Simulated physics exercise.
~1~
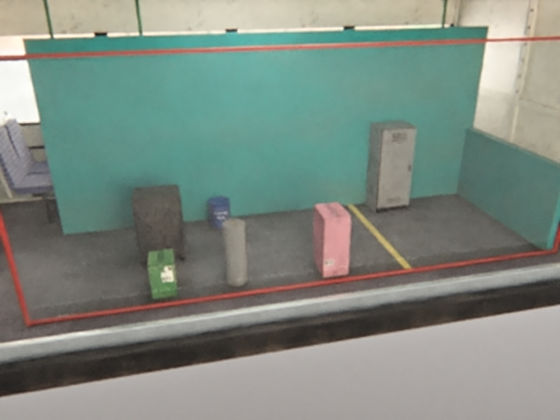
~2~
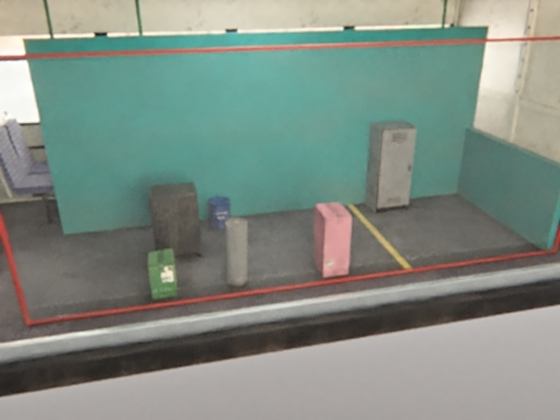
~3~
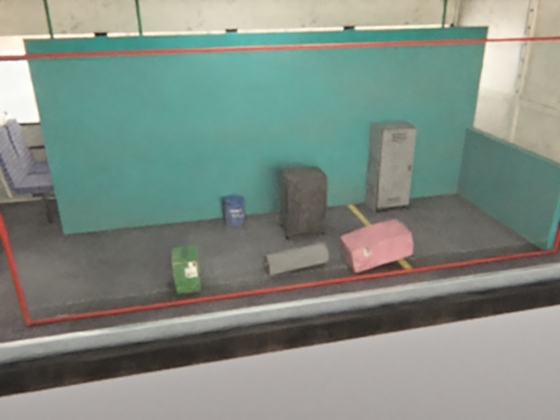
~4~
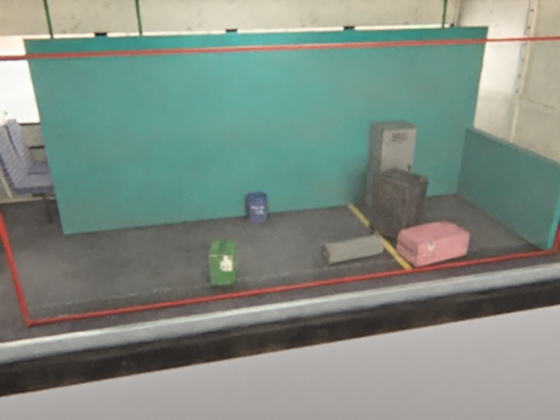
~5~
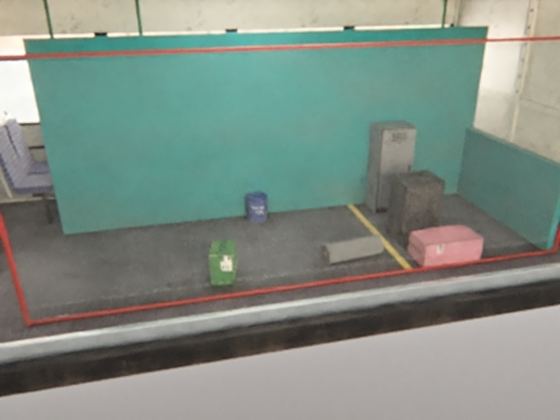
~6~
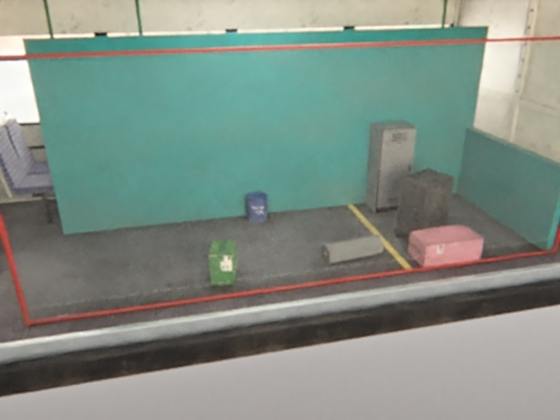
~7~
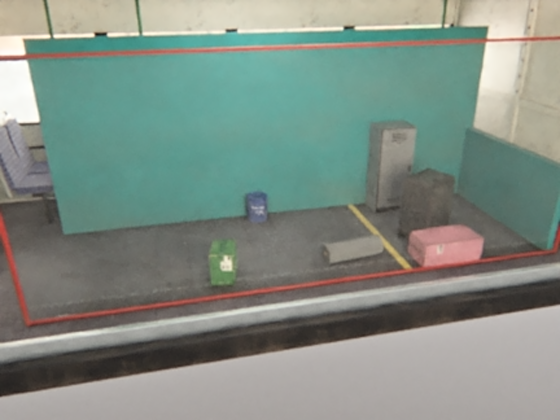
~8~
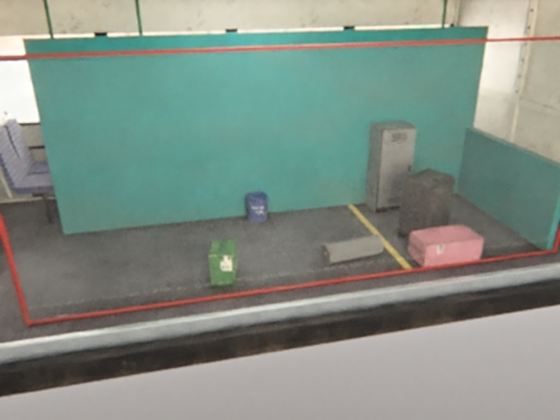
A dark wheeled case slid right across the bay and over the yellow line, while a pink box and grey roll toppled and slid too; the box crossed, but the roll, green carton and blue bucket stopped short.
